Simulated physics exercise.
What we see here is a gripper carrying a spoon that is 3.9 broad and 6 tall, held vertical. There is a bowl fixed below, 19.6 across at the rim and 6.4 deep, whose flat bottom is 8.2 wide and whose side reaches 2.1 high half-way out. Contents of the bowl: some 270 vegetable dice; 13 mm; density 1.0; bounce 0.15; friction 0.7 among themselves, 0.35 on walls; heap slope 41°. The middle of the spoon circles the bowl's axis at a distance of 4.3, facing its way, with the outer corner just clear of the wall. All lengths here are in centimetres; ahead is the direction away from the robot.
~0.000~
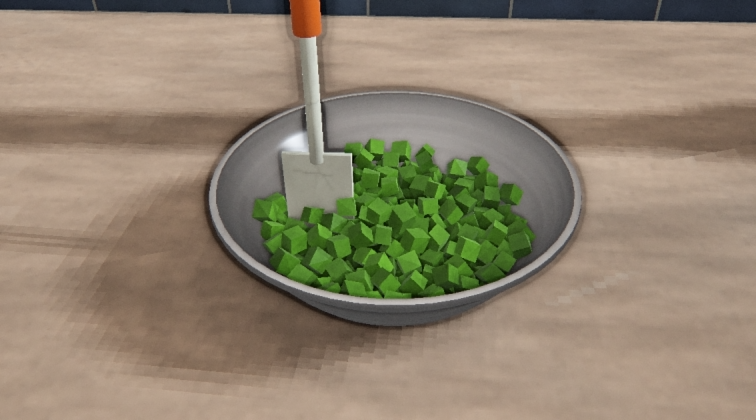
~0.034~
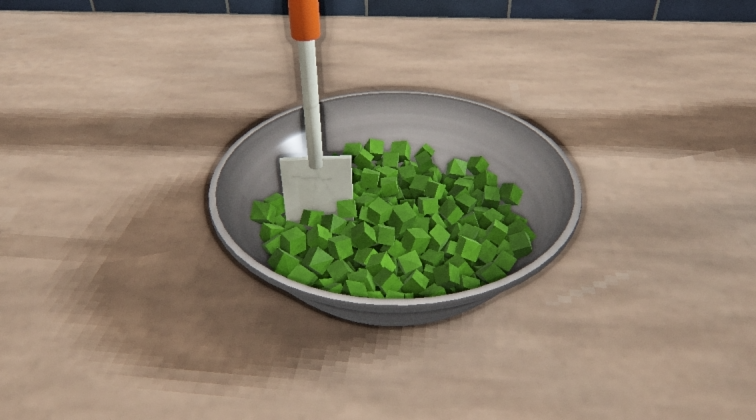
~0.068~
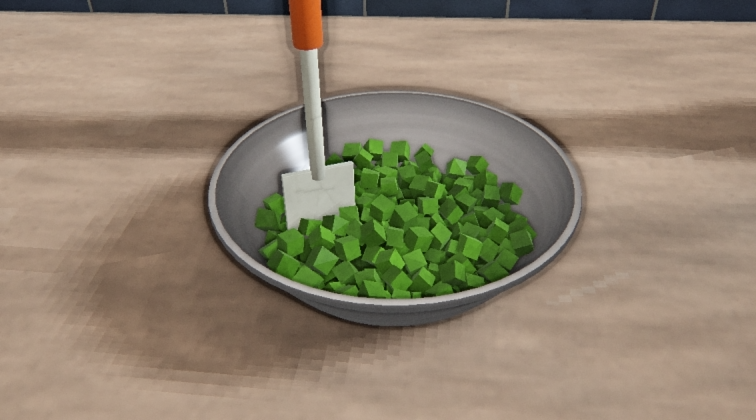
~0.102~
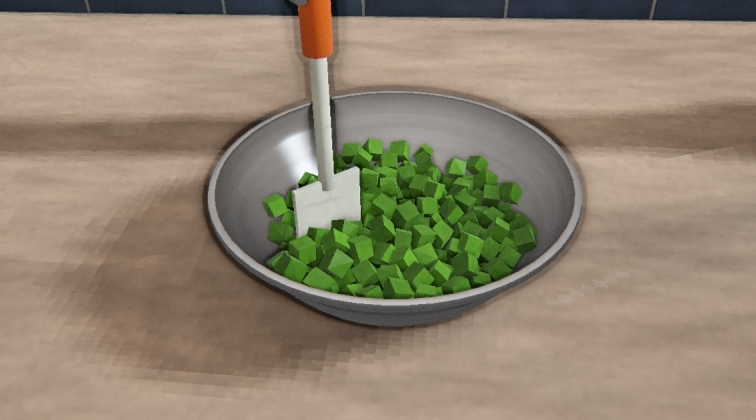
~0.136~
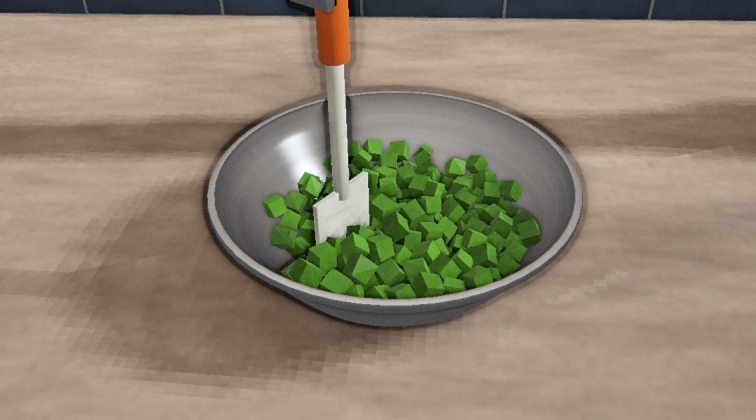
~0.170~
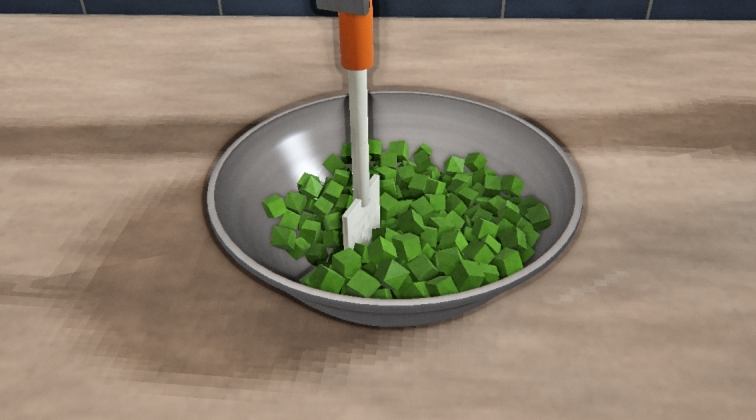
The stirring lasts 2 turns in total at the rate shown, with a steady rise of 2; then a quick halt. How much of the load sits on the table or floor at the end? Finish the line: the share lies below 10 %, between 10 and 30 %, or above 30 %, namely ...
... between 10 and 30 %.
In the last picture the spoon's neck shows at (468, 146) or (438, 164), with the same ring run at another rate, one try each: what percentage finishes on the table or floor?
About 40 and 40 per cent.
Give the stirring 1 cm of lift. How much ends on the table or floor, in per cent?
Near 30 in a hundred.
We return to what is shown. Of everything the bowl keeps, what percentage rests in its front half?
I'd put it at roughly 60 per cent.
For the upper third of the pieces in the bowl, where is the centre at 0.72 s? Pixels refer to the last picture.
Upper-third centre: Approx. (286, 177) px.
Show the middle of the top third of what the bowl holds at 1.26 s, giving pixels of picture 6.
Estimated centre: (429, 168).
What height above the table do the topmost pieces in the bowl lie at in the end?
Roughly 8.0 cm.
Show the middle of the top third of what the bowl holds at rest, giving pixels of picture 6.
I'd put it at about (325, 238).
After 0.72 s, 326° round, highest piece 9 above the table; 232 in the bowl, 39 on the table or floor, 2 in flight or on the tool.
After 1.26 s, 223° round, highest piece 7 above the table; 218 in the bowl, 55 on the table or floor.
After 1.74 s, 0° round, highest piece 7 above the table; 217 in the bowl, 56 on the table or floor.
After 2.44 s, 0° round, highest piece 7 above the table; 217 in the bowl, 56 on the table or floor.
At rest, 217 in the bowl, 56 on the table or floor. That is 21 % on the table or floor.
